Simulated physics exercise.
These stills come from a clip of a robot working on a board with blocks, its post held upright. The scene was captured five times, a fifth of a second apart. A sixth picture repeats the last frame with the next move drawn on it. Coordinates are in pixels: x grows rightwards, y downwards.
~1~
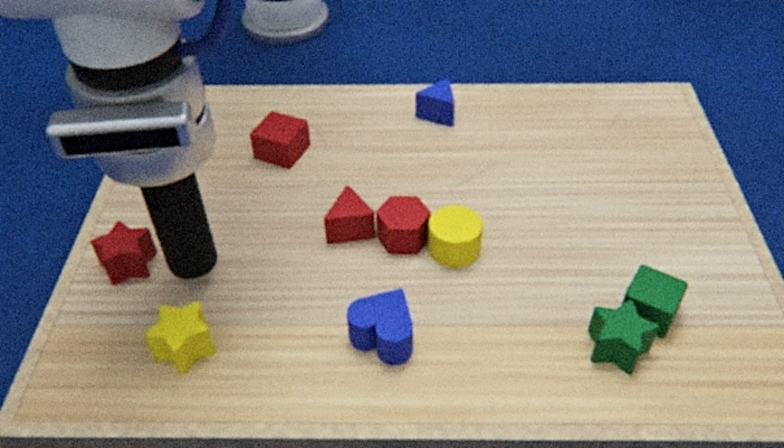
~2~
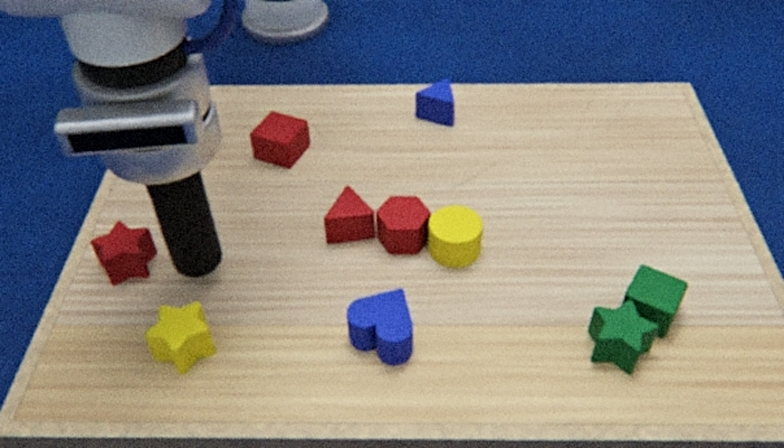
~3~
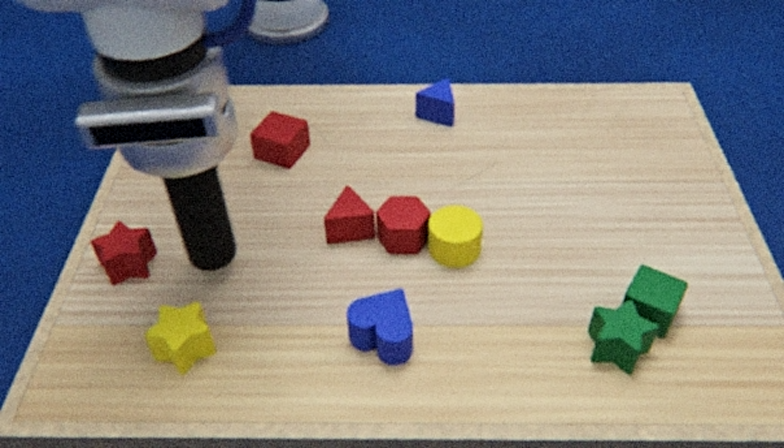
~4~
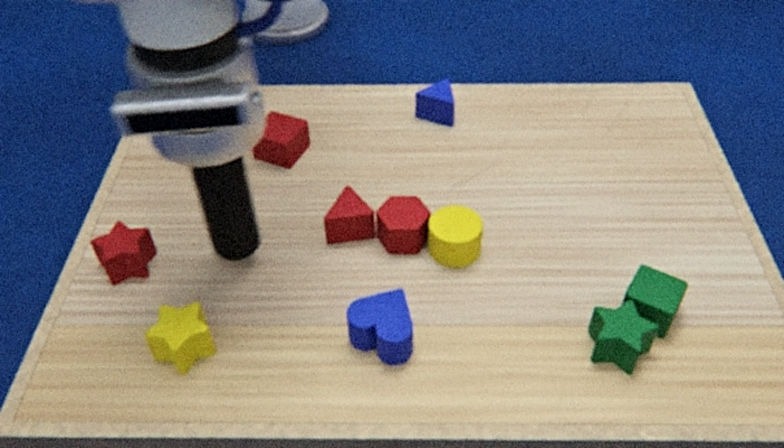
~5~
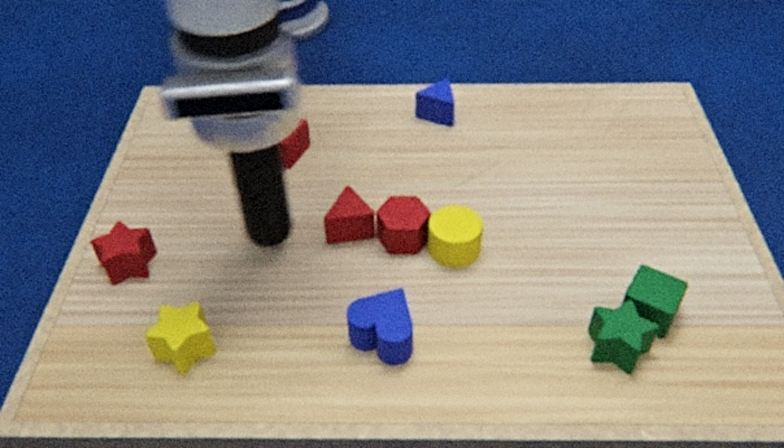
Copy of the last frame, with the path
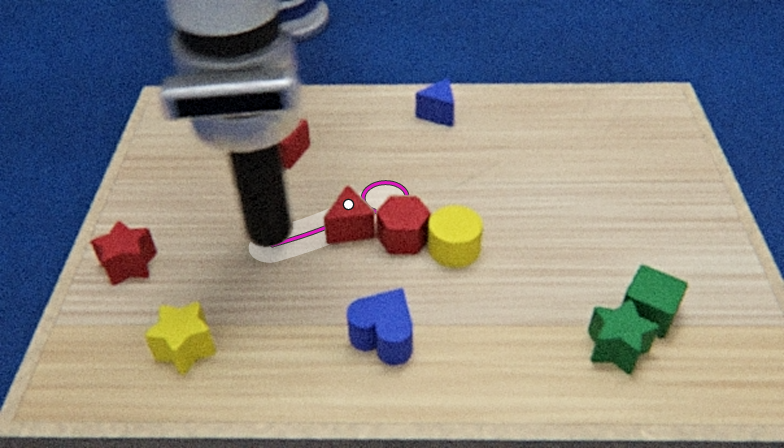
The clip shows a robot arm with a black post above a wooden board of red, yellow, blue and green blocks; the post moves right and slightly away from the viewer, while the blocks stay still.
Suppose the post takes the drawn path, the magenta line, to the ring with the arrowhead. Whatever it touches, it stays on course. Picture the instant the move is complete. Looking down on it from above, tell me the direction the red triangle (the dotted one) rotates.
My answer: Anticlockwise.
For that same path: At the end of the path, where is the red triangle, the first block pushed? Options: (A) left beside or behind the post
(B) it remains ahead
B
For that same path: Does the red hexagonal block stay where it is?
Short answer: No.
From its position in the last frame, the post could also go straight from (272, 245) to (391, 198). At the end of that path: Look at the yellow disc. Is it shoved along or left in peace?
The yellow disc moves.
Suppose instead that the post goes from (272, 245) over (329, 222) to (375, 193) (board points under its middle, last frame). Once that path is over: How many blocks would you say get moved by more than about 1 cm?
Here I'd predict at least three blocks moving more than 1 cm.
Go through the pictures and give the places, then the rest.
In the first frame, tip of the post (194, 263), middles of tops, red triangle (348, 204), red hexagonal block (403, 211), yellow disc (456, 223).
In the second frame, post (199, 261), nothing pushed.
In the third frame, post (213, 255), nothing pushed.
In the fourth frame, post (237, 245), nothing pushed.
In the fifth frame, post (270, 231), red triangle (348, 204), red hexagonal block (403, 211), yellow disc (456, 223).
The line goes from (272, 245) through (314, 232) and (352, 216) to (385, 197); the dot is on the red triangle.
On the path given first. One third of the way, post (313, 218); red triangle (354, 202); red hexagonal block (409, 209).
Two thirds of the way, post (351, 202); red triangle (388, 182), turned 30° anticlockwise; red hexagonal block (421, 201), turned 30° clockwise; yellow disc (465, 225).
At the end, post (385, 184); red triangle (422, 167), turned 20° anticlockwise; red hexagonal block (422, 201), turned 30° clockwise; yellow disc (465, 225).
